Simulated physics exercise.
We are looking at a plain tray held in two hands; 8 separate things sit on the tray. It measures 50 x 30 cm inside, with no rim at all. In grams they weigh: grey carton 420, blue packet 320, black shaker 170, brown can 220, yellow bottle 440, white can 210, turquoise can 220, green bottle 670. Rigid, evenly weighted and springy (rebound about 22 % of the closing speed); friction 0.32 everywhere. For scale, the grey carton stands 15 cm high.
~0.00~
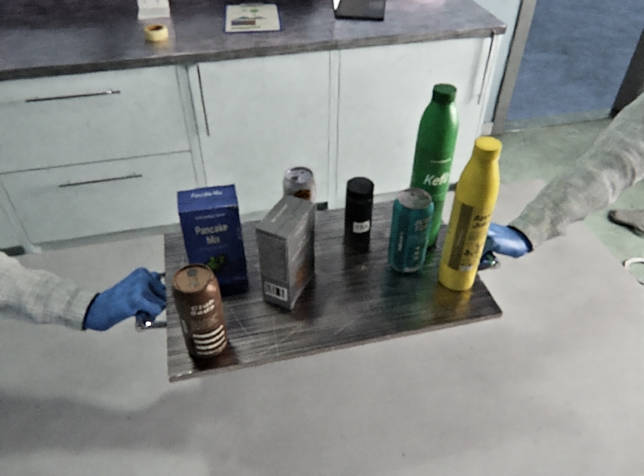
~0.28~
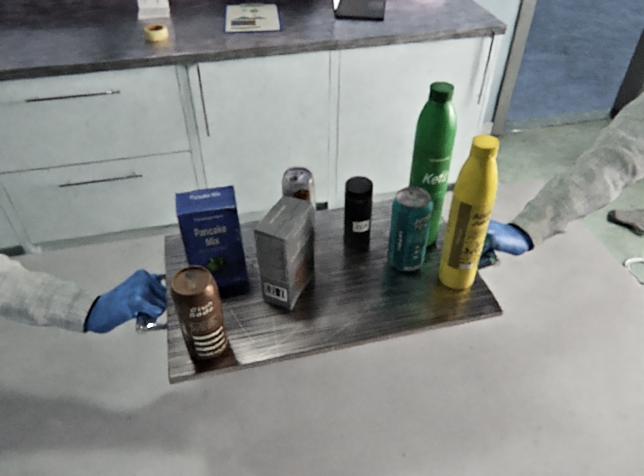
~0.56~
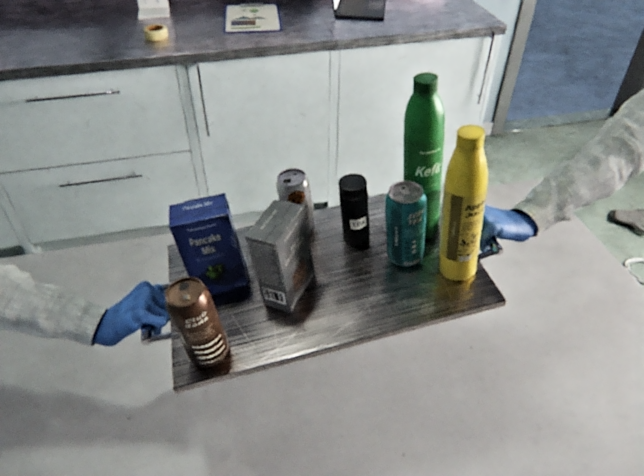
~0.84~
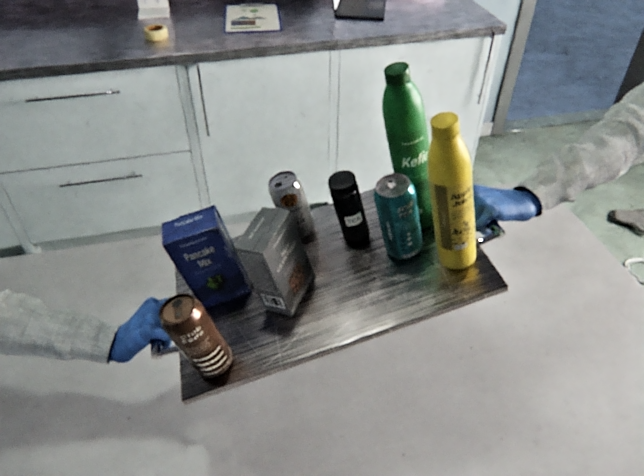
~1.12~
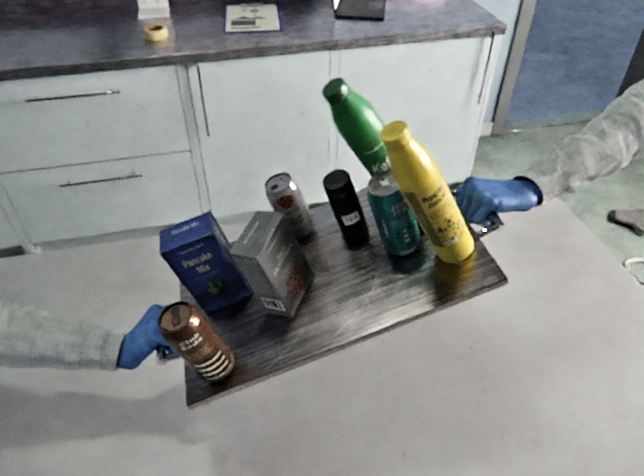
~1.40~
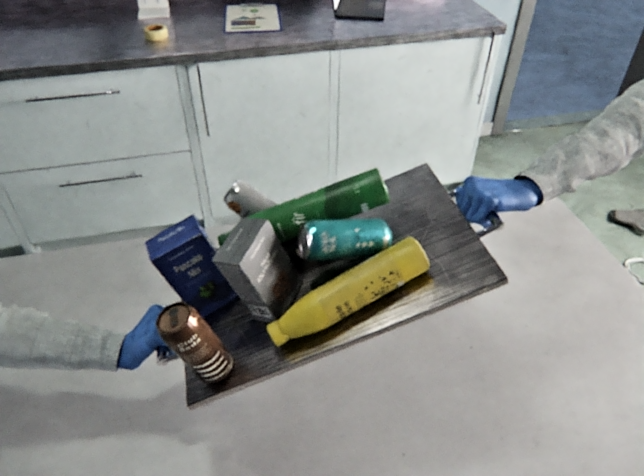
The clip shows two gloved hands holding a dark tray of cartons, cans and bottles as its left side tilts downward; the green and yellow bottles lean left, then topple onto their sides, along with the turquoise can.
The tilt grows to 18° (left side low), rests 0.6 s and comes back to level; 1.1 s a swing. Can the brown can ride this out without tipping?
The brown can topples.
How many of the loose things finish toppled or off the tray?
8 of them.
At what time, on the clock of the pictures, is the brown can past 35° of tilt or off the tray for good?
Near 1.8 s.
After 1.80 s, tray at 18°, left edge down; blue packet, brown can and white can now off the tray; black shaker on its side; yellow bottle on its side.
After 2.40 s, tray at 7°, left edge down; grey carton, black shaker, yellow bottle, turquoise can and green bottle now off the tray.
In the end (3.4 s), off the tray and tipped over, grey carton, blue packet, black shaker, brown can, yellow bottle, white can, turquoise can and green bottle.
